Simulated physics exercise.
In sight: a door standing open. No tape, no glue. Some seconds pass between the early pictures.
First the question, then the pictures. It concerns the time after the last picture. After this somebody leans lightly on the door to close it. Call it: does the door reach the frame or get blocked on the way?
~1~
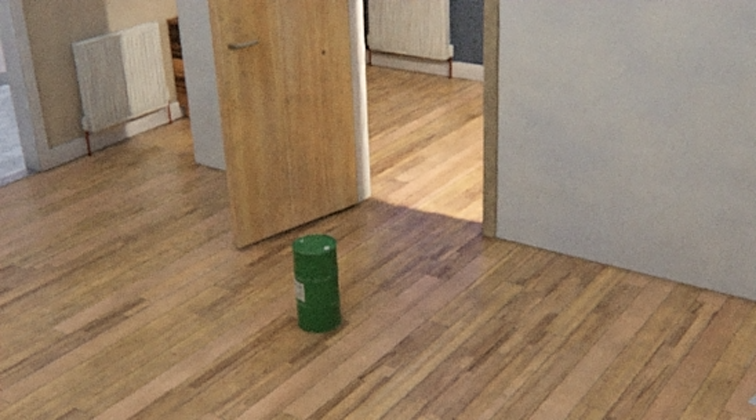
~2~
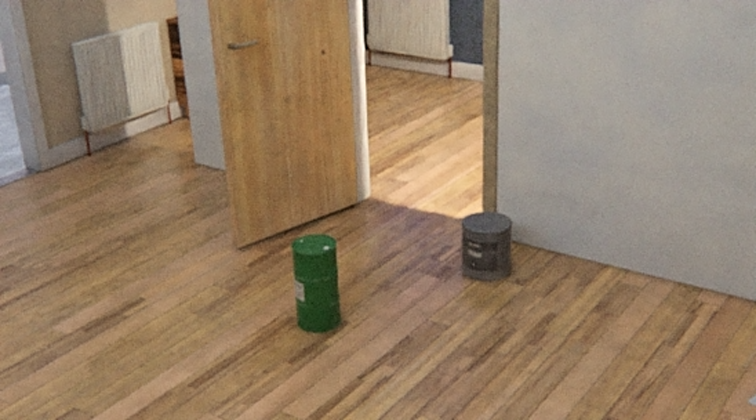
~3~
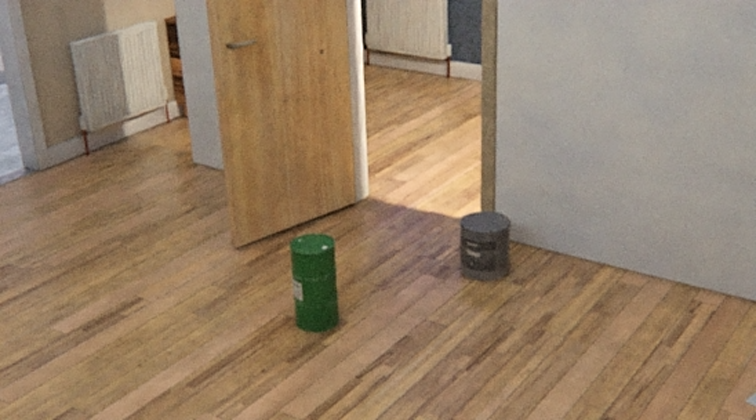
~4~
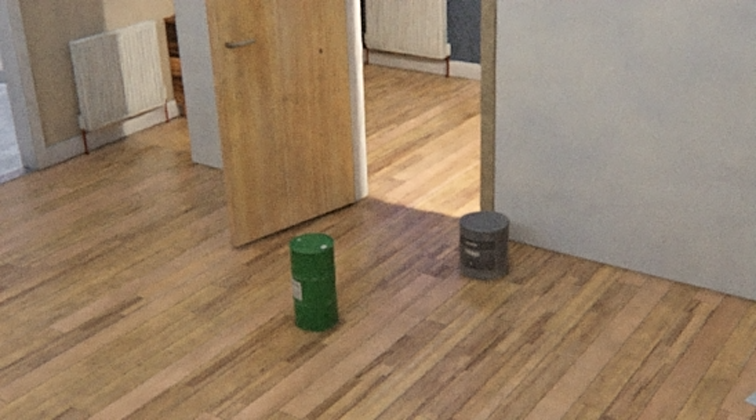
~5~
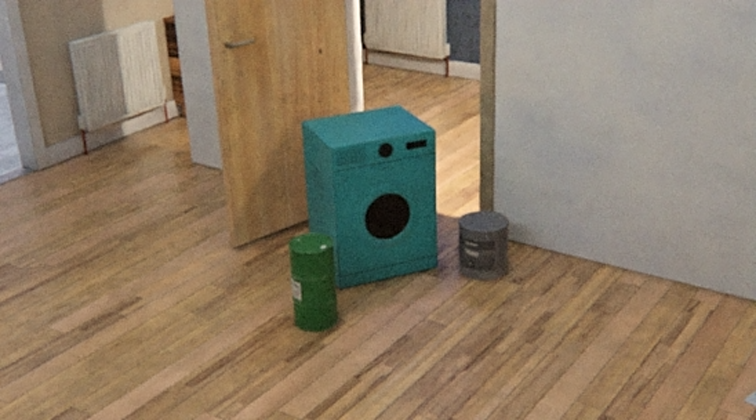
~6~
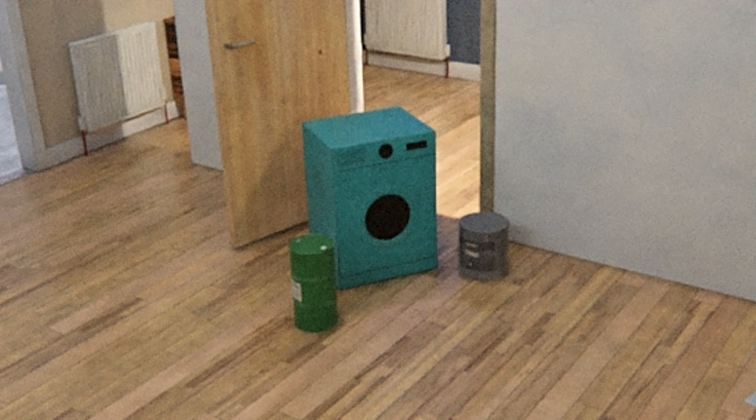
It gets blocked on the way.
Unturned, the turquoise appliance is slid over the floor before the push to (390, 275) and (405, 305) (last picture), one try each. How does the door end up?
On the first try the door is obstructed, and on the second it finishes its swing.
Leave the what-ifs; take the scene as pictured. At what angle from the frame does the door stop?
I'd say it stays open by roughly 75 degrees.
Then, 0.40 s after the last picture, door at 93°.
Then, 0.60 s after the last picture, door at 80°.
At rest, door at 74°; all 3 in place. Seen from the same camera at the end, turquoise appliance near (371, 196).
